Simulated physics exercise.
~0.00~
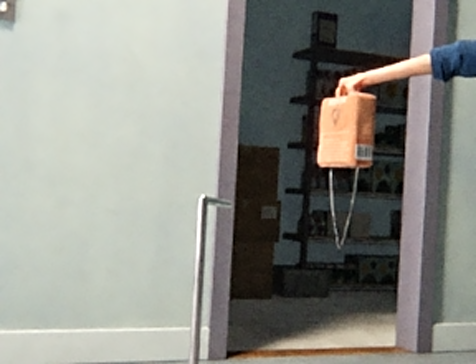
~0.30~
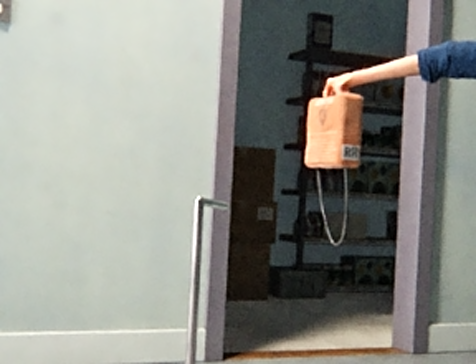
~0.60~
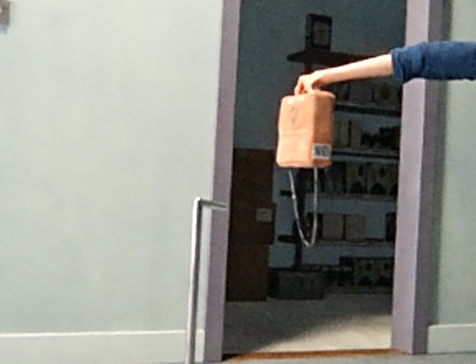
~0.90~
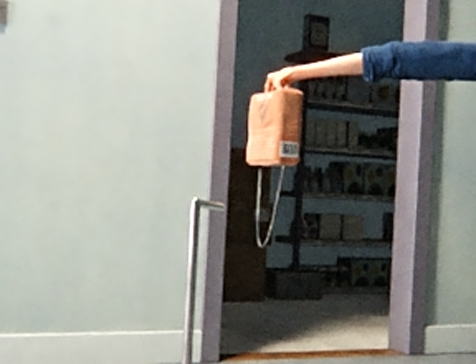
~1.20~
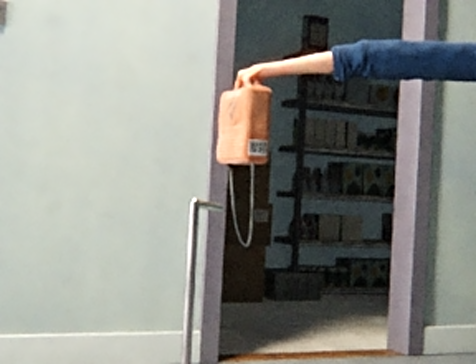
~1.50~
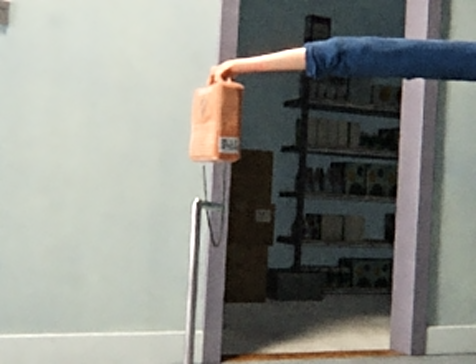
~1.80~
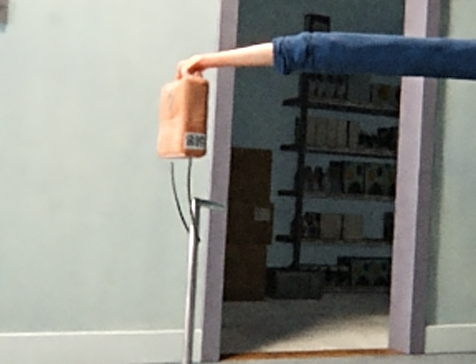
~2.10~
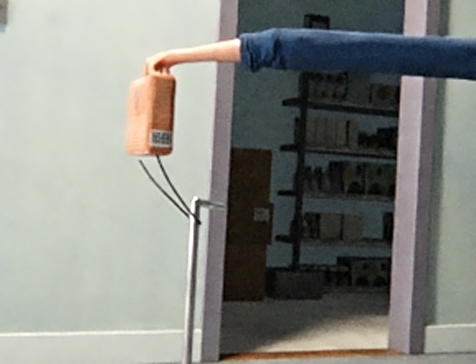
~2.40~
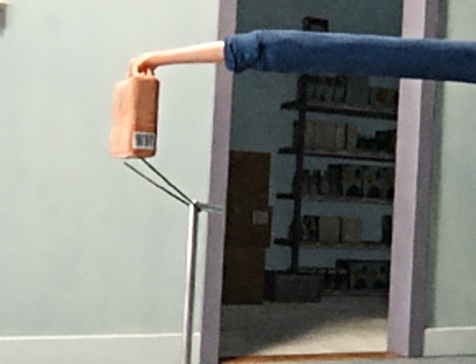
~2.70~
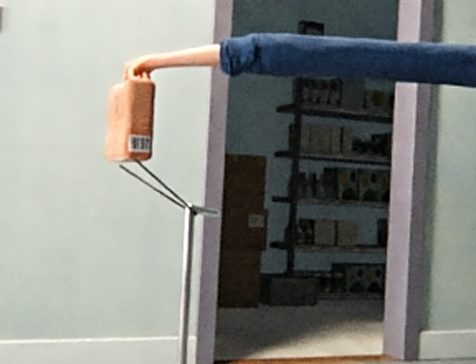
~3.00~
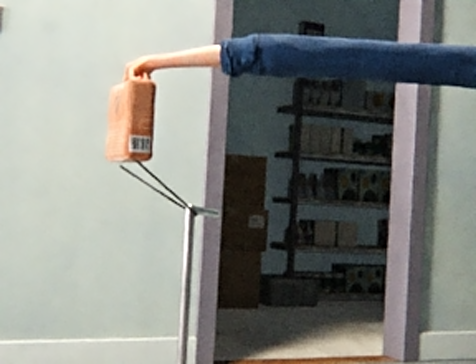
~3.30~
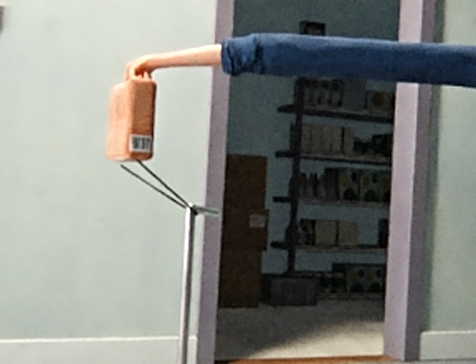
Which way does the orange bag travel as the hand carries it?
The orange bag travels to the left, crossing in front of the doorway and going past the post.
